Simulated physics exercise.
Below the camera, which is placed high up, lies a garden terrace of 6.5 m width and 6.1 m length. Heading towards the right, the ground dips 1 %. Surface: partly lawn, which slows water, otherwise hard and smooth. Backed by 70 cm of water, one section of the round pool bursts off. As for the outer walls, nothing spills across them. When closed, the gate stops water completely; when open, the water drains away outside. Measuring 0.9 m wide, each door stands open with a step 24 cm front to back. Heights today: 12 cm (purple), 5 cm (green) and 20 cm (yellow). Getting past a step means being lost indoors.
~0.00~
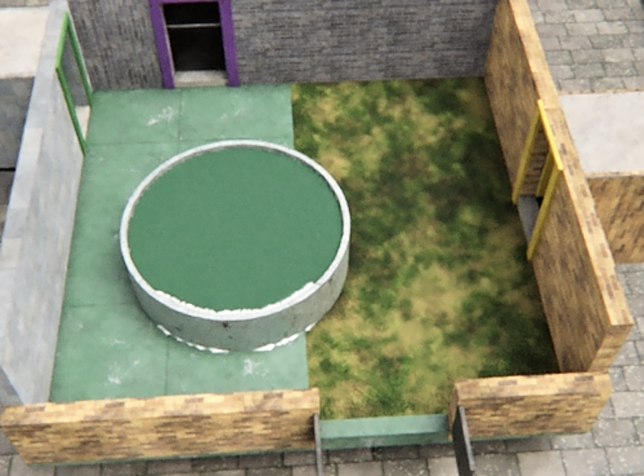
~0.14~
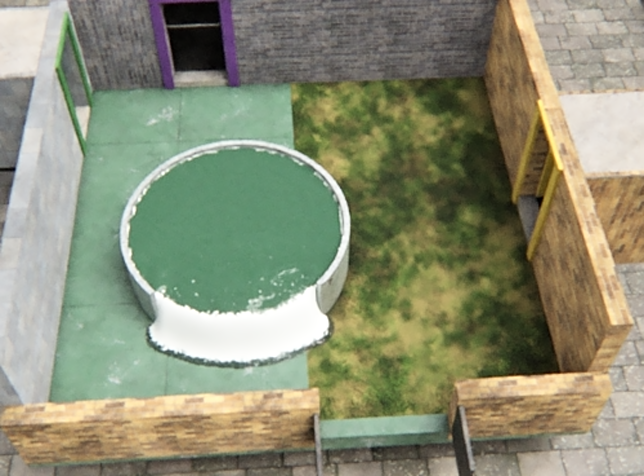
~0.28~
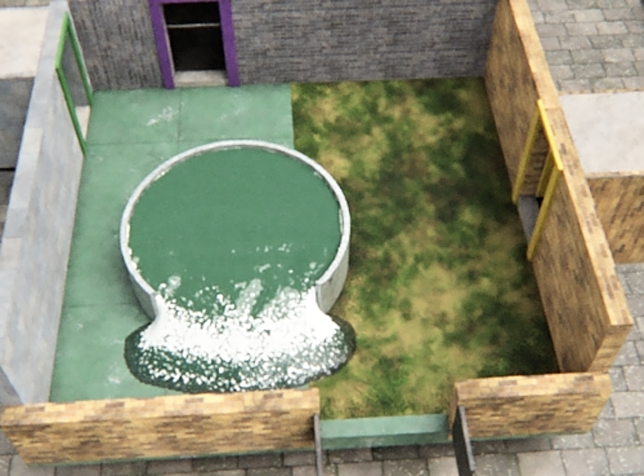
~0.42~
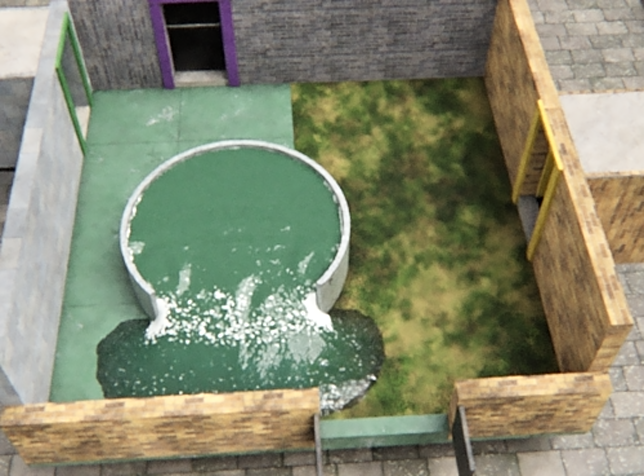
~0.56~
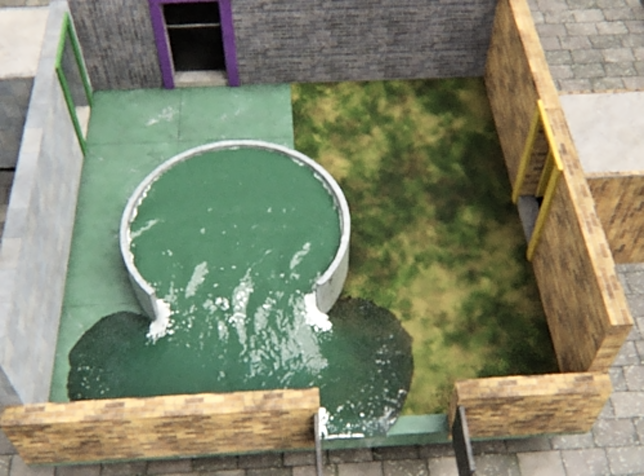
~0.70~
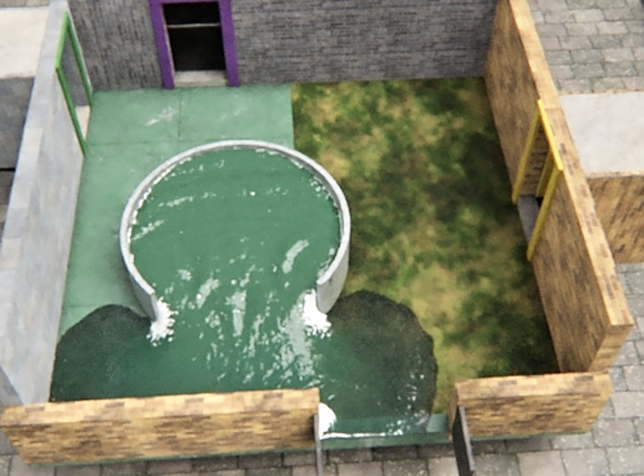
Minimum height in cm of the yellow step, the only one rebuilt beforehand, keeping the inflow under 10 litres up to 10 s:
Roughly 7.5 cm.
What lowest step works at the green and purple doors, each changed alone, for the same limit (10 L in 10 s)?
You'd want about 15 centimetres at green and about 13.0 centimetres at purple.
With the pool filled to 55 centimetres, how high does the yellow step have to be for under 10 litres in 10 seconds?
In that case, roughly 6.0 cm.
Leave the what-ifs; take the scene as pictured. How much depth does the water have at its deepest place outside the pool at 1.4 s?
56 cm.
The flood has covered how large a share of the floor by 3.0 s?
50 %.
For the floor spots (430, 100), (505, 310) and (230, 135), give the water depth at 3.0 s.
Approx. 0 / 6 / 0 cm.
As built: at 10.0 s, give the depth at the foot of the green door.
A ruler would read roughly 7.0 cm.
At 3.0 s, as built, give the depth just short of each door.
Depth at purple 0 cm, at green 2 cm, at yellow 0 cm.
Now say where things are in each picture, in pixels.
The first picture shows the round pool at (236, 227) is whole and still, 70 cm deep; the yellow door at (537, 183) is dry.
In the second picture, water pours out at (239, 339) and has run 0.3 m, to (159, 347); about 8 cm deep outside, 70 cm at the back.
In the third picture, water pours out at (239, 339) and has run 0.7 m, to (143, 377); about 11 cm deep outside, 70 cm at the back.
In the fourth picture, water pours out at (240, 341) and has run 1.2 m, to a hidden place; about 9 cm deep outside, 70 cm at the back.
In the fifth picture, the front is at a hidden place, 1.8 m from the gap at (240, 341); 5.6 m2 of floor is wet, 70 cm left at the back.
In the sixth picture, the front is at a hidden place, 2.0 m from the gap at (240, 341); 6.6 m2 of floor is wet, 69 cm left at the back; the yellow door at (537, 183), 4.5 m from the gap, is still 2.4 m from the nearest water.
After 1.4 s water covers 20 % of the floor, deepest (56 cm) near (238, 410); it has not reached the yellow door.
After 3.0 s water covers 50 % of the floor, deepest (42 cm) near (74, 433); it has not reached the yellow door.
After 10.0 s water covers 100 % of the floor, deepest (16 cm) near (525, 235); 13 cm at the yellow door, 0 litres in over its 20 cm step.
At the yellow door as built, the water arrived by 3.6 s and peaked near 13 cm at 10.0 s.
With a step of 6.5 cm, 20 litres would have come in within the 10 s; with 8.5 cm, 4 litres. So under 10 litres takes about 7.5 cm.
